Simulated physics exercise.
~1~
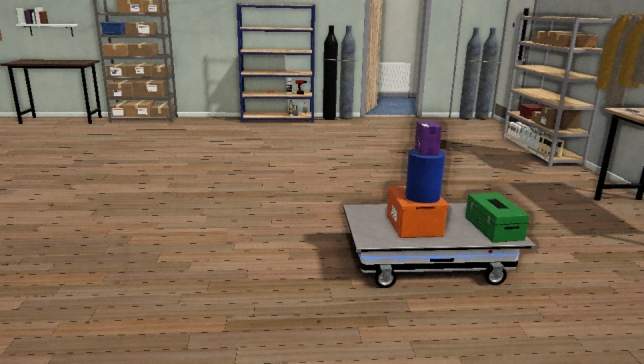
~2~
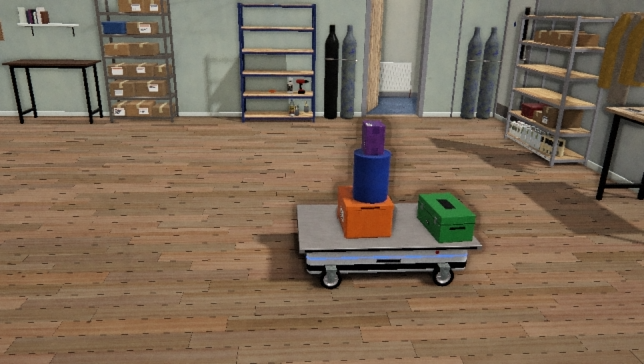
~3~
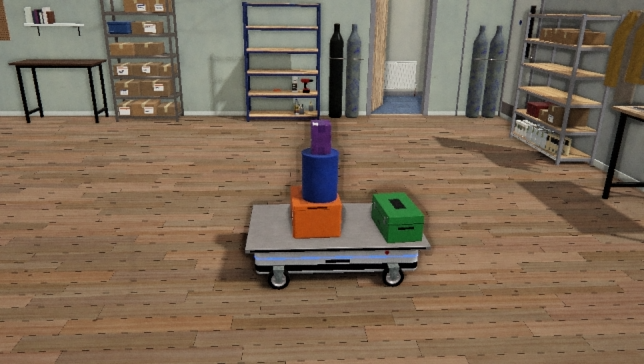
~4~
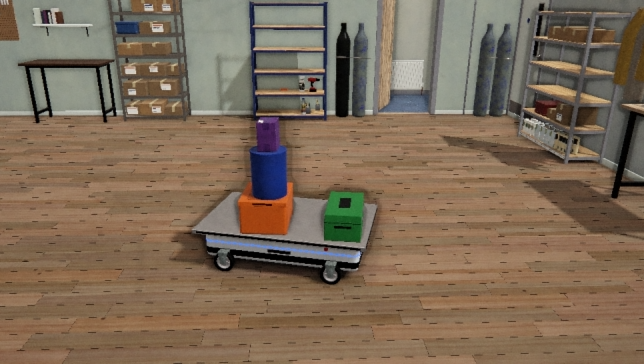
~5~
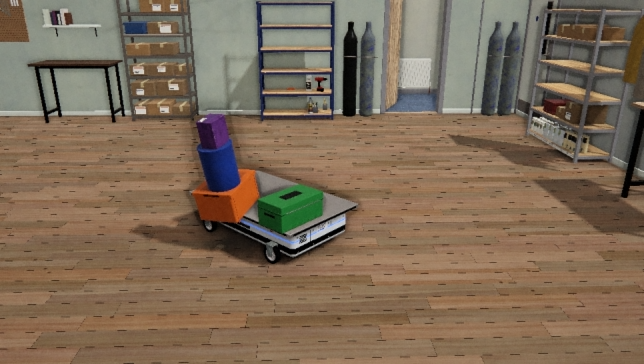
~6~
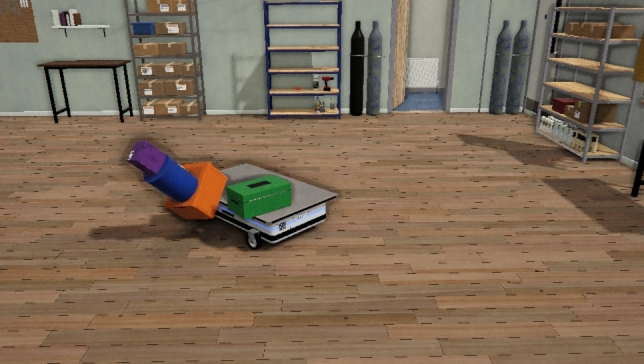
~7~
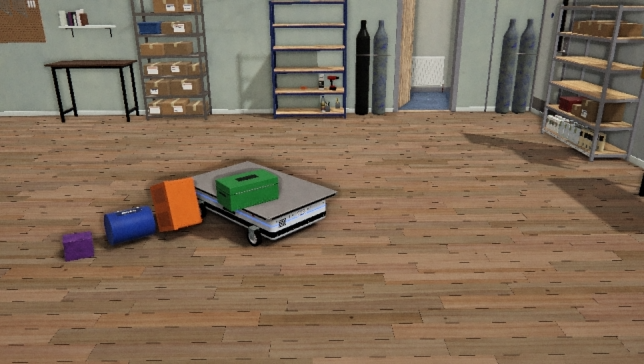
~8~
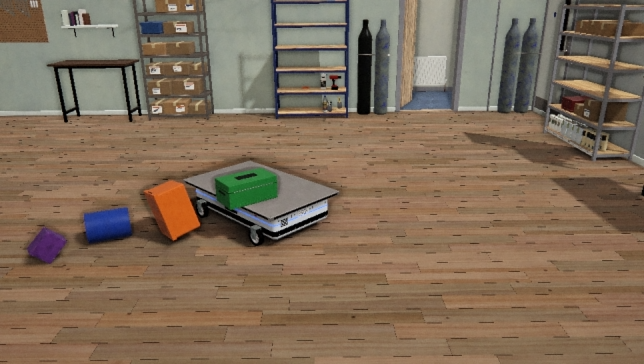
Robot cart rolling left across a workshop floor and turning, its orange, blue and purple stack toppling off while a green toolbox stays aboard.
